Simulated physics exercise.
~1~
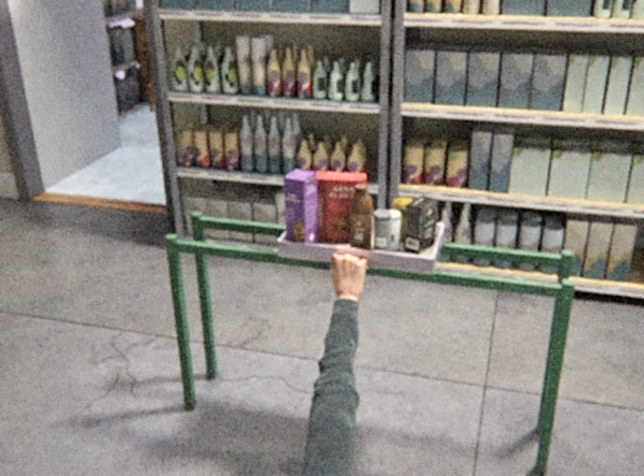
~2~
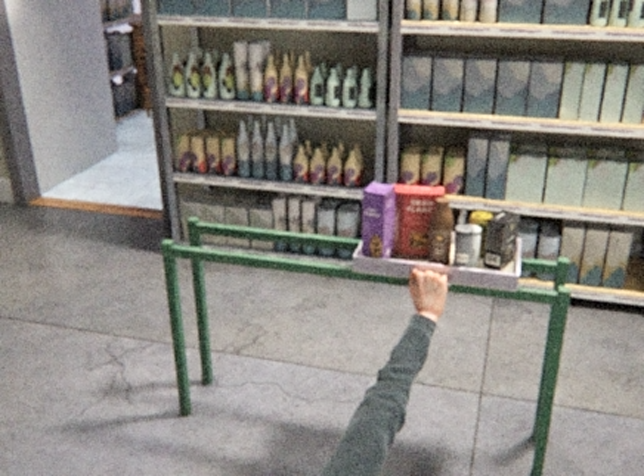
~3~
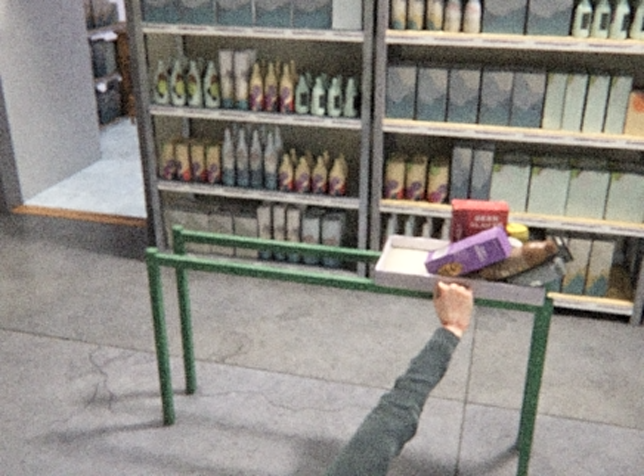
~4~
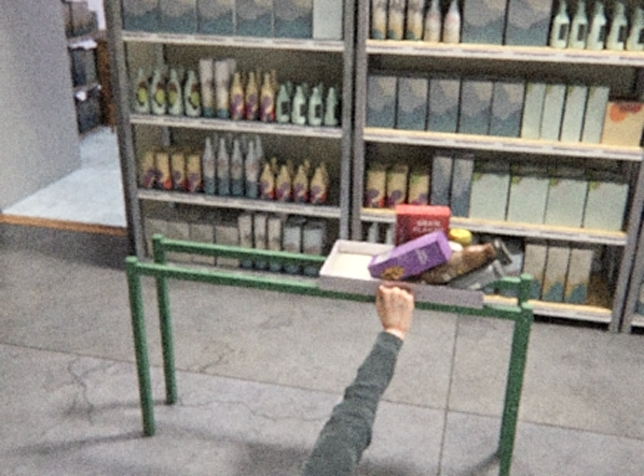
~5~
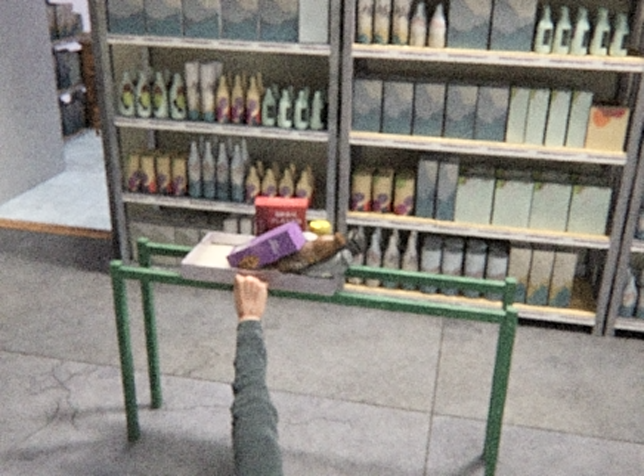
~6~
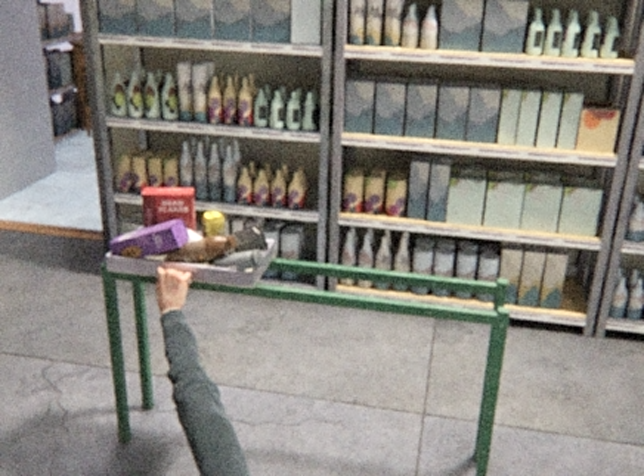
At first, a hand grips a shallow tray on a green rail stand in front of store shelves, with a purple carton, a red packet, a brown bottle and a few smaller containers standing upright. The hand slides the tray right, and everything rides along upright. Near the right end, the purple carton tips onto its side and the bottle and dark packet lean over to the right. The arm then carries the tray back left along the rails. It ends at the left end with the items toppled in a heap on the tray, the purple carton still aboard and the red packet still upright.
